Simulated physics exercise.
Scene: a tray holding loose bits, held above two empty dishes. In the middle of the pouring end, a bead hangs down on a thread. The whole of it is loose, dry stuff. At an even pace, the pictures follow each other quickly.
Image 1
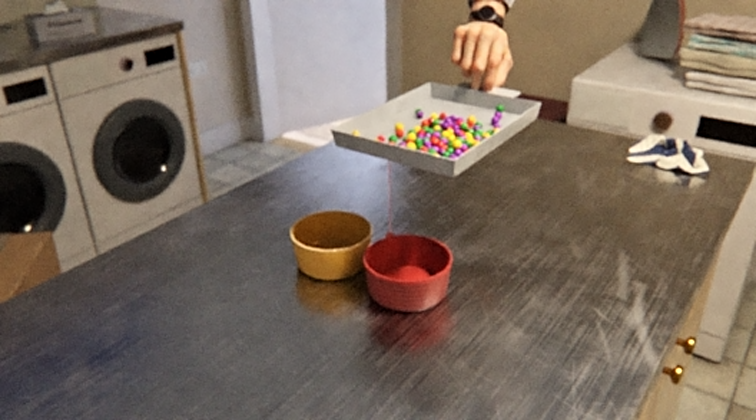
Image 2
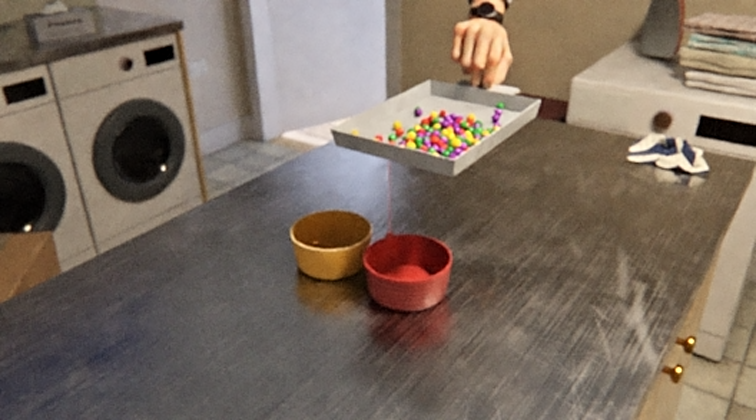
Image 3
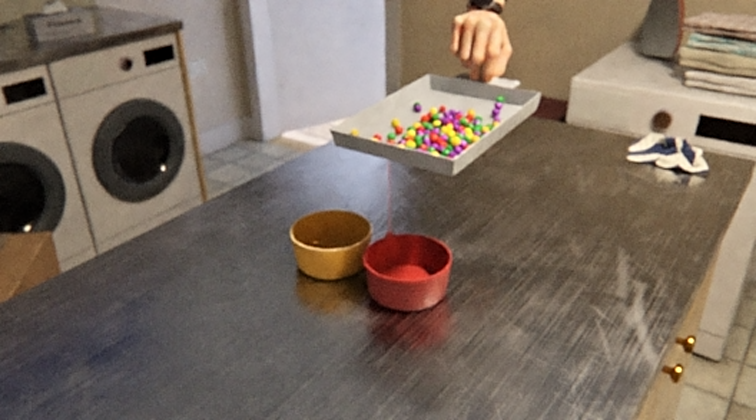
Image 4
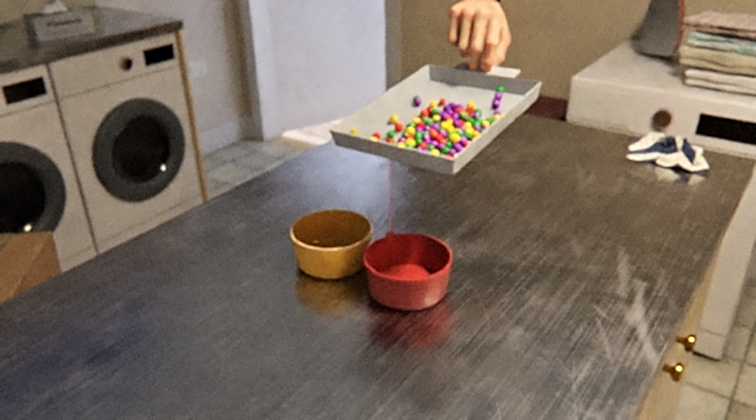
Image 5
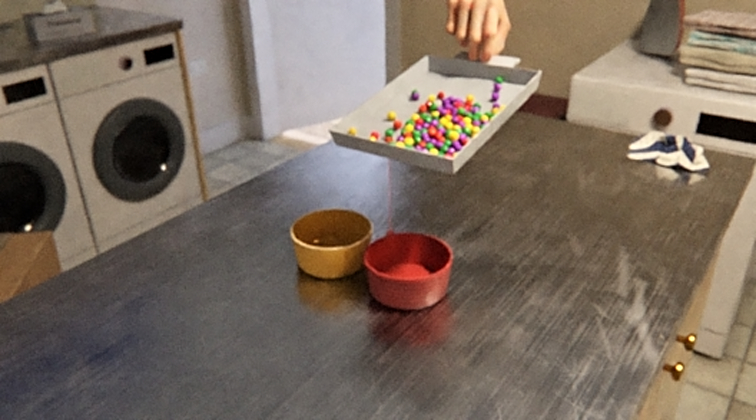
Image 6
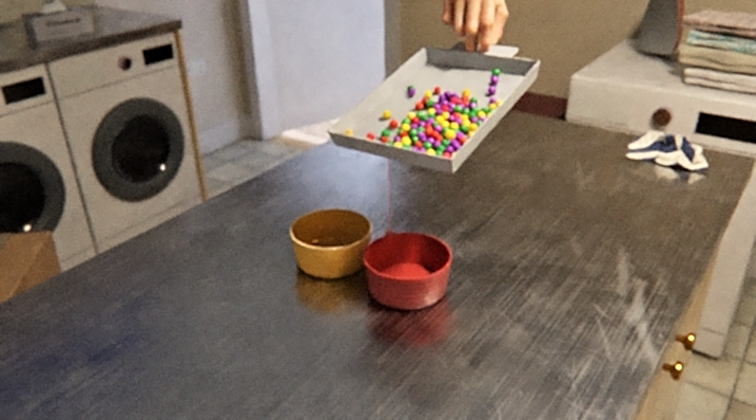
A grey tray of small multicoloured beads is held by a hand with a dark wristband above a dark, scuffed tabletop, seen from slightly above in a laundry room. Below it sit a mustard-yellow dish on the left and a red one on the right, with white washers behind and crumpled cloth at right. The hand slowly lifts the tray's far side, tilting it slightly toward the dishes as the beads shift a little, while the camera stays still.
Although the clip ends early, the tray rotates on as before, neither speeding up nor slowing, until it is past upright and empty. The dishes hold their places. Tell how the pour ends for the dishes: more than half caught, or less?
So the dishes mostly fail at catching it, really.
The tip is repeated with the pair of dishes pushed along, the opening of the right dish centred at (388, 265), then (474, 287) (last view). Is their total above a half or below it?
Result, first setup: A majority share; second setup: A minority share.
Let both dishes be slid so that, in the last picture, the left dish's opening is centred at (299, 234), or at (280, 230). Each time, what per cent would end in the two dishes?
First try: Roughly 60 per cent; second try: Roughly 60 per cent.
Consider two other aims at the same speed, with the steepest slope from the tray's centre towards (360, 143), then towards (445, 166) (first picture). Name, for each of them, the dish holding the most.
Tilt 1: Left-side dish. Tilt 2: Right-side dish.
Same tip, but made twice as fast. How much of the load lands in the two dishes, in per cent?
Near 20 in a hundred.
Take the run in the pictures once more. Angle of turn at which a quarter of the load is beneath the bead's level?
Near 95 degrees.
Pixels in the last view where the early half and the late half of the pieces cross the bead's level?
It passes near (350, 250) first and then near (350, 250).
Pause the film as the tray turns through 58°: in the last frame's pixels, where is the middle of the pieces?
The middle of the pieces lands at roughly (403, 123).
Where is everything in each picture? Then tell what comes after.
The first picture shows corners of the pouring end at (335, 129) and (454, 158), level; middle of the load at (442, 140), round plastic beads; left dish at (306, 260); right dish at (383, 291); bead on its thread at (390, 236).
The second picture shows corners of the pouring end at (335, 128) and (453, 158), level; middle of the load at (442, 139).
The third picture shows corners of the pouring end at (334, 129) and (453, 158), tipped barely, level across its low end; middle of the load at (442, 136).
The fourth picture shows corners of the pouring end at (333, 129) and (452, 157), tipped a little, level across its low end; middle of the load at (443, 135).
The fifth picture shows corners of the pouring end at (333, 129) and (452, 156), tipped a little, level across its low end; middle of the load at (441, 132).
The sixth picture shows corners of the pouring end at (331, 130) and (450, 156), tipped a little, level across its low end; middle of the load at (438, 130), about two thirds on the move; left dish at (306, 258); right dish at (383, 288).
Soon, tray tipped steeply; nearly all on the tray; a stray few in the right dish; a stray few in the air.
A while on, tray tipped right over; about a third on the tray; a stray few in the right dish; a stray few in the left dish; about a quarter outside both; about a third in the air.
Towards the end, tray tipped past a quarter turn; a small part in the right dish; a small part in the left dish; most outside both.
Finally, tray tipped past a quarter turn; a small part in the right dish; a small part in the left dish; most outside both.
